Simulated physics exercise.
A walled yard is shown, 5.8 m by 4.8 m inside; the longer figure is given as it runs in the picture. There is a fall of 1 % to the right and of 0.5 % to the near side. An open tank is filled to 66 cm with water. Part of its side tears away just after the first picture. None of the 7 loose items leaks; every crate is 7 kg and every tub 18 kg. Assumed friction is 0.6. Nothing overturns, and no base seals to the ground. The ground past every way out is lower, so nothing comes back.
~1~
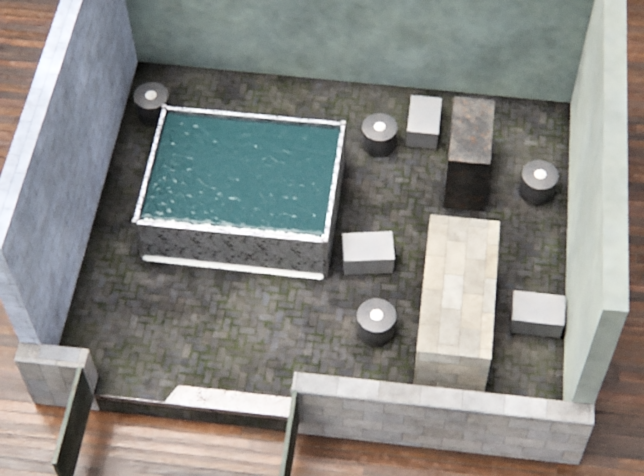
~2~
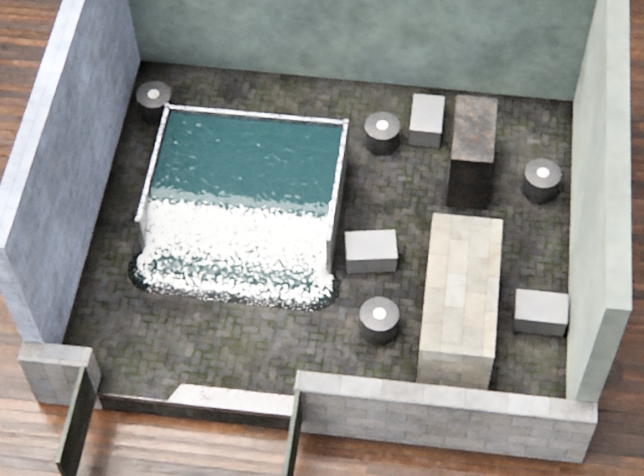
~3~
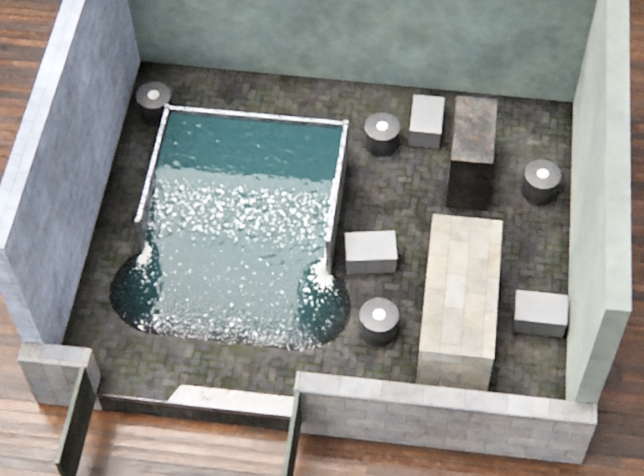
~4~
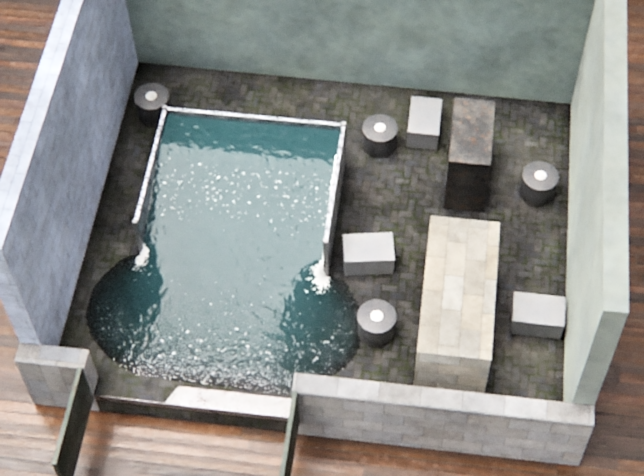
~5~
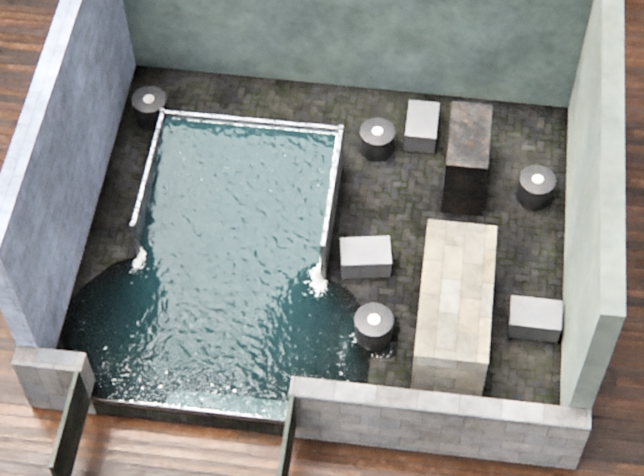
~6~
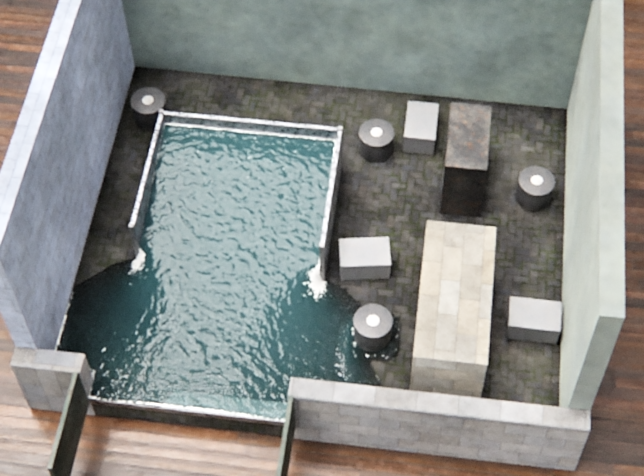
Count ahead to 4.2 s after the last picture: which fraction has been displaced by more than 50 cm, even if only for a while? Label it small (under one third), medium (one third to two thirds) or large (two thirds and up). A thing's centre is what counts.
Small.
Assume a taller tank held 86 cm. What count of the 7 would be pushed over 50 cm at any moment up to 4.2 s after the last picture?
With that change, 1 of them.
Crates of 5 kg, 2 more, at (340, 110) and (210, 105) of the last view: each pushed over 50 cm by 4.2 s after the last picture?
Taking them in order: Below the mark and below the mark.
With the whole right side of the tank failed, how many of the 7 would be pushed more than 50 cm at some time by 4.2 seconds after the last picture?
In that case 6 of them.
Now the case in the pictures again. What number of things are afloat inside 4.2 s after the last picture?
At that moment it comes to 1.
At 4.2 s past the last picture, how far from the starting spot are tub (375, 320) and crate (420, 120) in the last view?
Taking them in turn, I get 0 cm for the first and 5 cm for the second.
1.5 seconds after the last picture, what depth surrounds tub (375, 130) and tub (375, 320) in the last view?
Depths: Near 0 cm, then near 5 cm.
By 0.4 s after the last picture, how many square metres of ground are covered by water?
10.5 m2.
Then, 0.4 s after the last picture 0 of 7 are over 50 cm from their spots; 0 afloat.
Then, 1.5 s after the last picture 0 of 7 are over 50 cm from their spots; 0 afloat.
Then, 2.8 s after the last picture 1 of 7 are over 50 cm from their spots; 0 afloat.
Then, 4.2 s after the last picture 1 of 7 are over 50 cm from their spots, and 1 have been at some point; 1 afloat.
